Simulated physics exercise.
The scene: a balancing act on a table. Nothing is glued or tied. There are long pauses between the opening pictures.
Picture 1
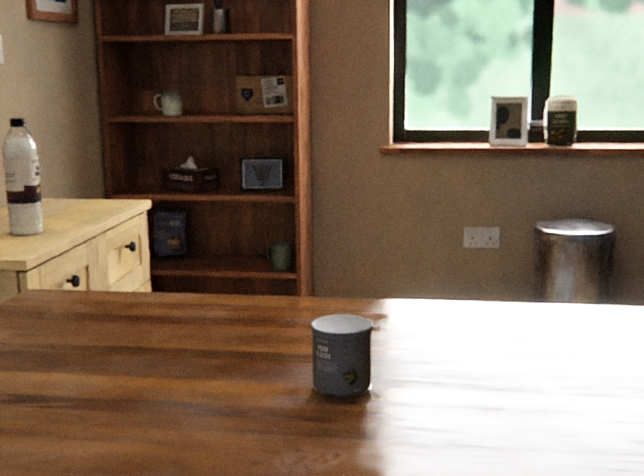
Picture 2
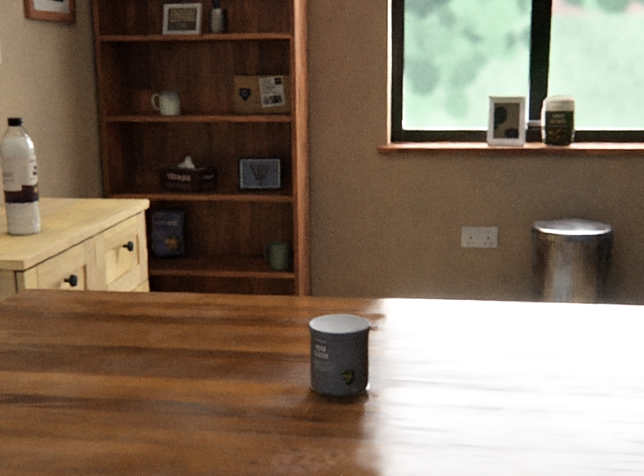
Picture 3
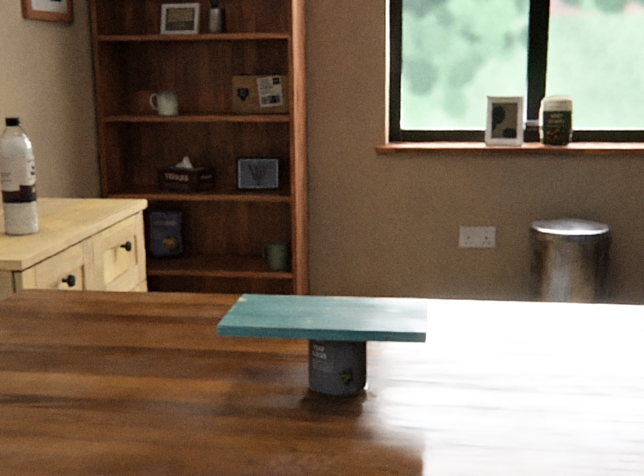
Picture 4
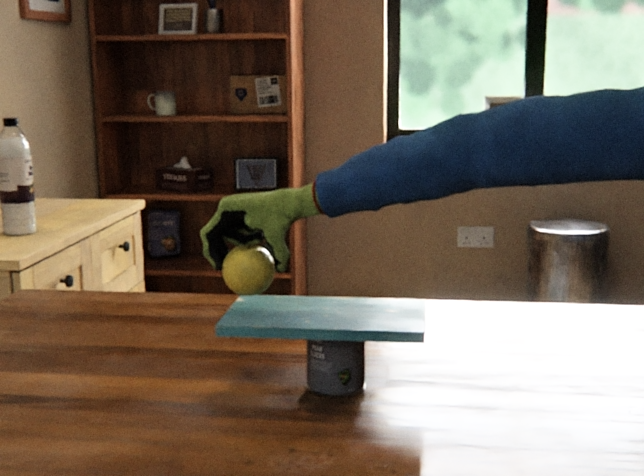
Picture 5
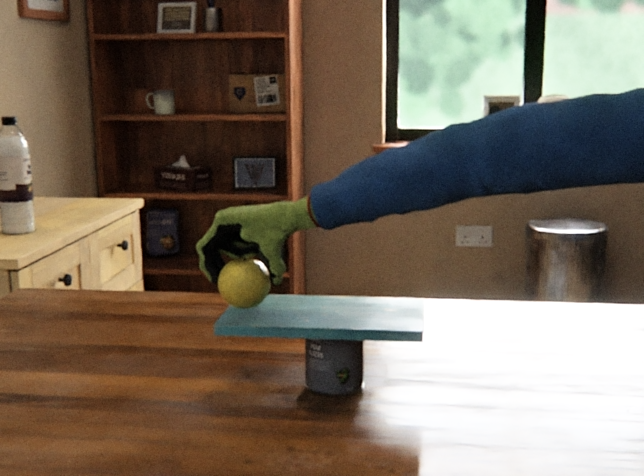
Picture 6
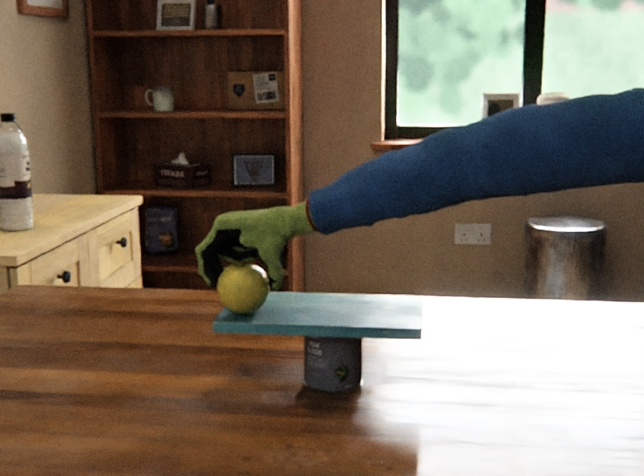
A teal board appears on a grey tin, and a gloved hand lowers a yellow apple onto its left end.
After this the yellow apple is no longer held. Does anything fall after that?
It gives way.
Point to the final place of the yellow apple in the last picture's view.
Near (73, 369).
Then, 0.50 s later than the last frame, yellow apple now fallen; turquoise board tilted by 44°.
Then, 0.70 s later than the last frame, turquoise board now fallen.
Then, 0.90 s later than the last frame, things are still on the move.
When it is over, fallen, turquoise board and yellow apple; grey tin as before. End places, in pixels of the last picture, yellow apple near (73, 370). The stack loses its balance.
